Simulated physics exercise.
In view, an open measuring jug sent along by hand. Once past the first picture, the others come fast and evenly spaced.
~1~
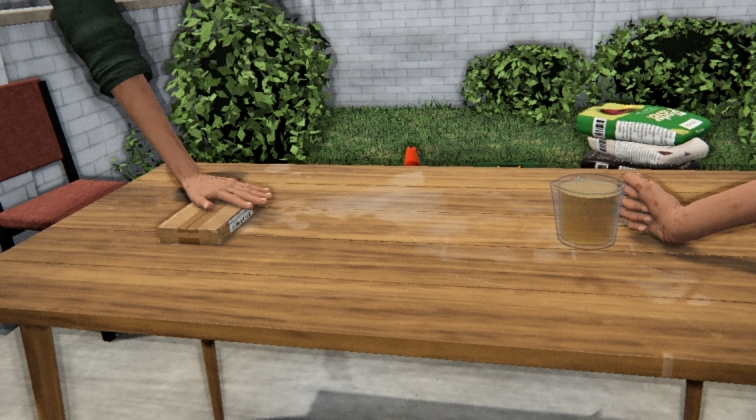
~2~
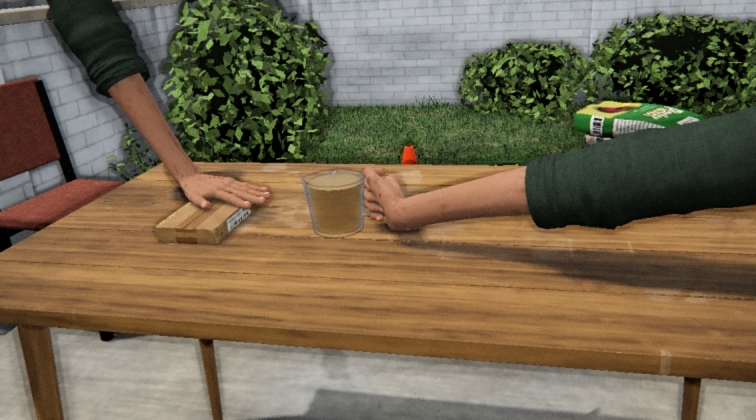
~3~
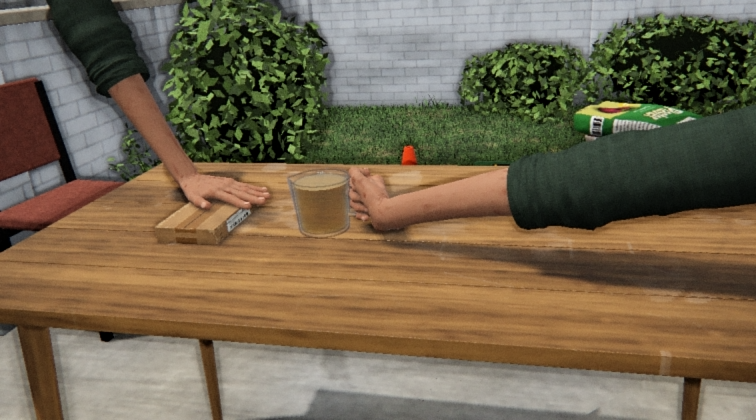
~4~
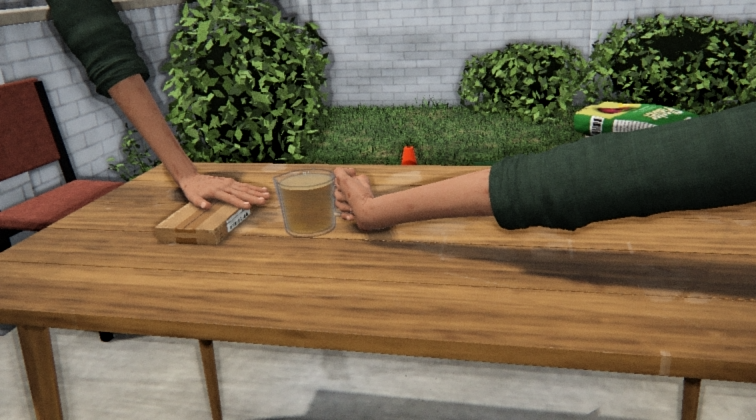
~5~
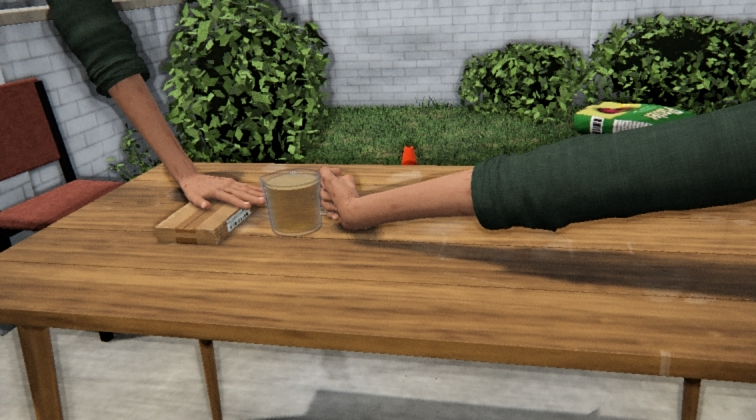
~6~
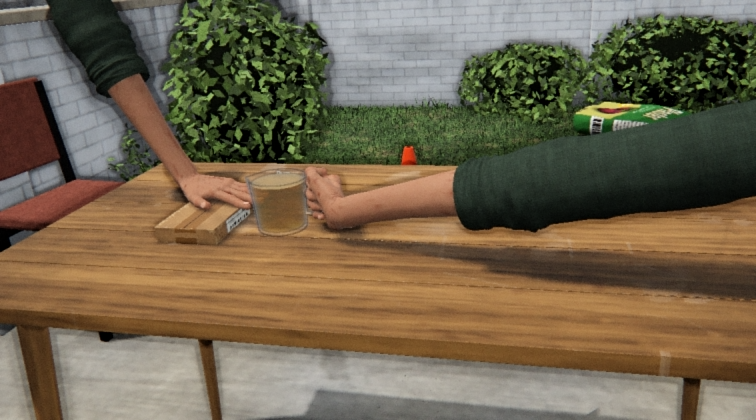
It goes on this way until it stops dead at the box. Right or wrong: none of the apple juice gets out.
Wrong, some gets out.
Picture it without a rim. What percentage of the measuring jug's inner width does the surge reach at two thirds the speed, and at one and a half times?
Peak rise: 20 percent first, 40 percent second.
A moment on, the measuring jug meets the box.
Further on, the apple juice surges up the wall; a puddle lies under it.
When it is over, the measuring jug stands at the box; a puddle lies under it.
